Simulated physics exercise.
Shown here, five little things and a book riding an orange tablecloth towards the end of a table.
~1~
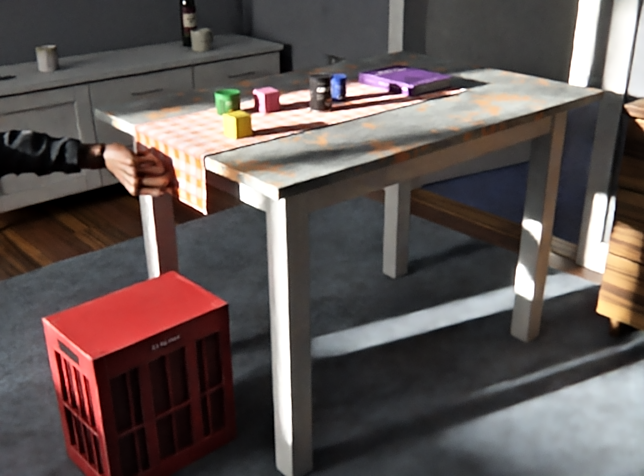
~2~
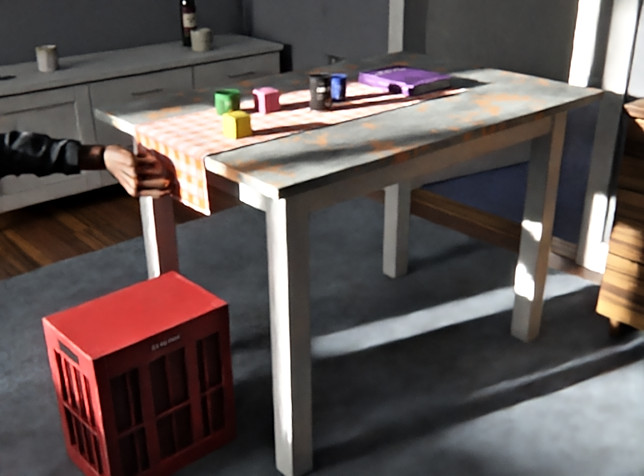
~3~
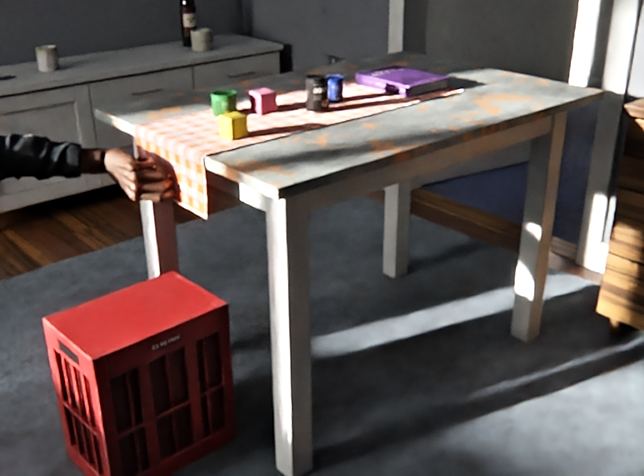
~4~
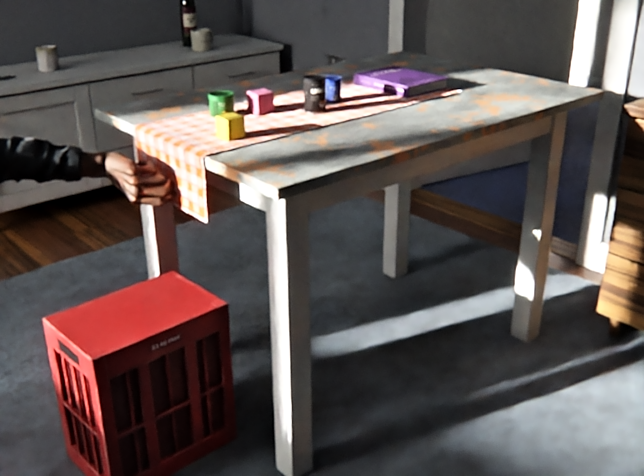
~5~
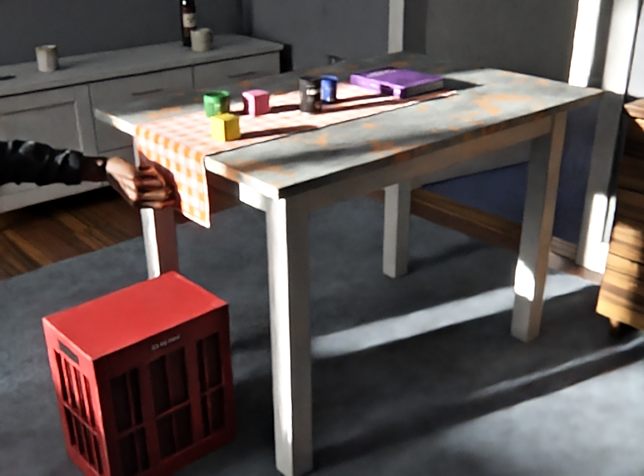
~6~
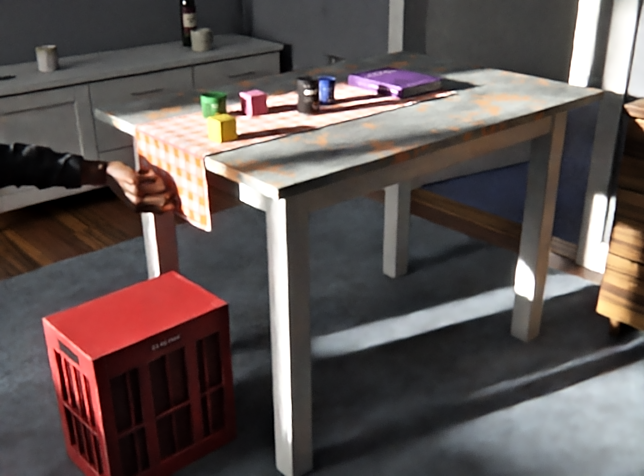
Orange checked tablecloth sliding slowly left along a table as a hand pulls its edge, carrying small colourful objects and a purple book.
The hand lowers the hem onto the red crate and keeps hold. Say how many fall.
Over the edge go two.
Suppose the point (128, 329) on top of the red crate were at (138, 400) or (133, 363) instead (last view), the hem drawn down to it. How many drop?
The count: 4 and 3.
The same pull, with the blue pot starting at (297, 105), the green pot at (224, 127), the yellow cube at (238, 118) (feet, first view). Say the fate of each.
The blue pot keeps its place on top, the green pot tumbles off, the yellow cube comes down.
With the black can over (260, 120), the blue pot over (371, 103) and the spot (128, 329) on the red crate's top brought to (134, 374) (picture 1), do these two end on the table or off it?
The black can tumbles off, the blue pot remains up.
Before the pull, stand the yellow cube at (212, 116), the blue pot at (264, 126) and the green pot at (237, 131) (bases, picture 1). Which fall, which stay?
The yellow cube is carried off; the blue pot drops off; the green pot tumbles off.
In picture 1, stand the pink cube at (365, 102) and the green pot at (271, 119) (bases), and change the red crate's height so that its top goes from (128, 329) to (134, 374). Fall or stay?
The pink cube keeps its place on top; the green pot tumbles off.
Soon after, hem near (176, 264); yellow cube gone.
Then, hem on the crate; yellow cube and green pot gone.
At rest, hem on the crate; yellow cube and green pot gone. The table loses two.
